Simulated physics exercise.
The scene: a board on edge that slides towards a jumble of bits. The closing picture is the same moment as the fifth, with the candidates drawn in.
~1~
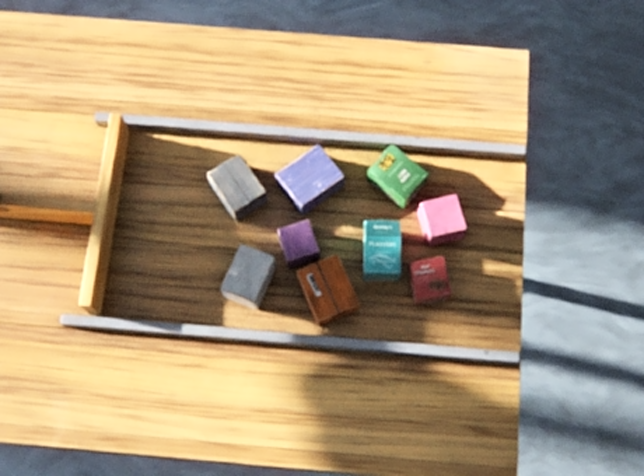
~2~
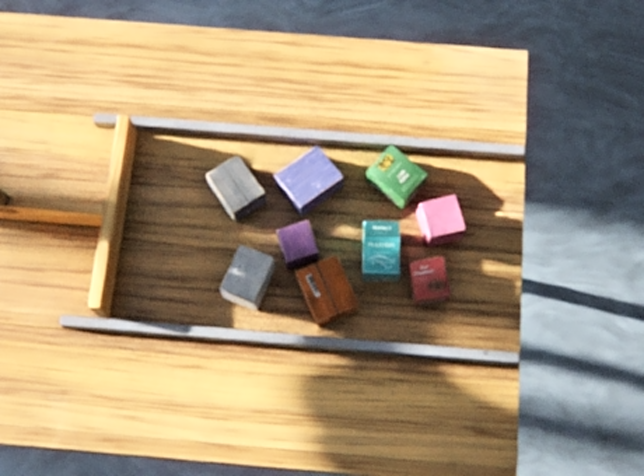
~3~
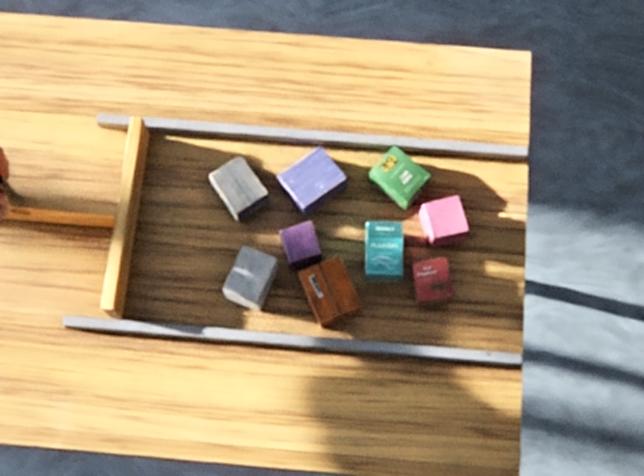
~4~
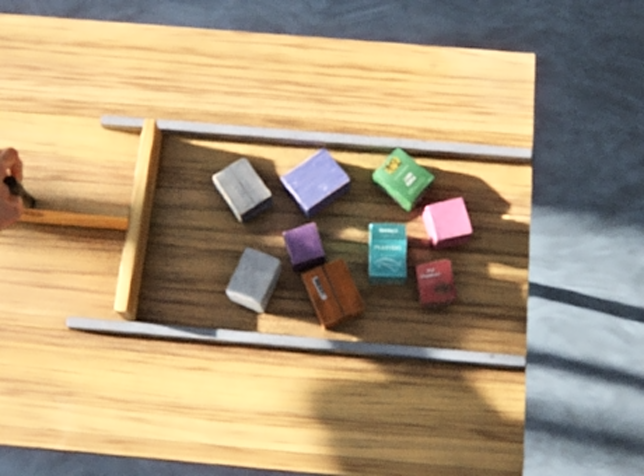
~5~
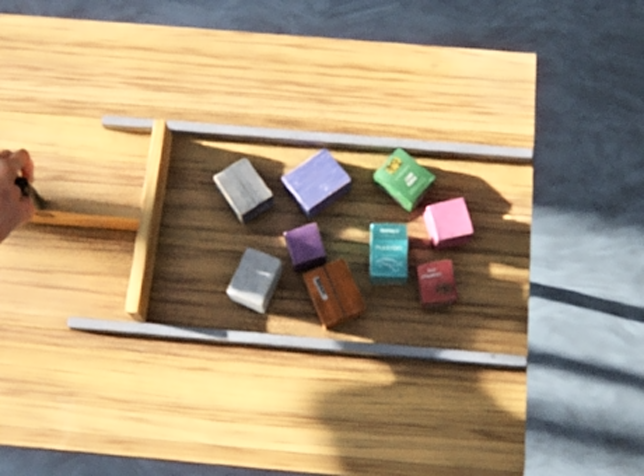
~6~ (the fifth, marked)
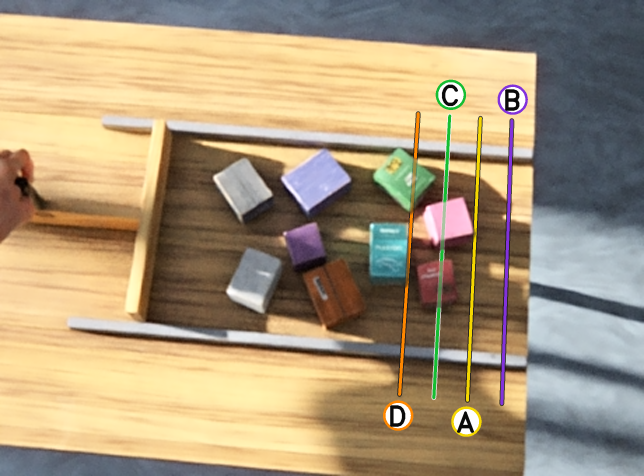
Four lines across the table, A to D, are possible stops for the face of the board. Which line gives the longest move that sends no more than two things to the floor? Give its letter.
No third one falls up to D.
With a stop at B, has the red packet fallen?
By then, yes.
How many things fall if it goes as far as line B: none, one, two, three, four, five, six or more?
By then, six or more.
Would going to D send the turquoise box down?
No.
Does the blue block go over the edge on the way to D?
By then, no.
On the copy, A at (474, 253); B at (507, 256); C at (442, 250); D at (409, 248).
On D. First, board (239, 221); blue block (327, 183); white block (262, 280).
Then, board (334, 229); red packet (464, 290); pink block (456, 224).
Finally, board (407, 234); green box (527, 184); pink block (525, 232); none fallen.
By contrast, A drops six; B drops seven; C drops four.
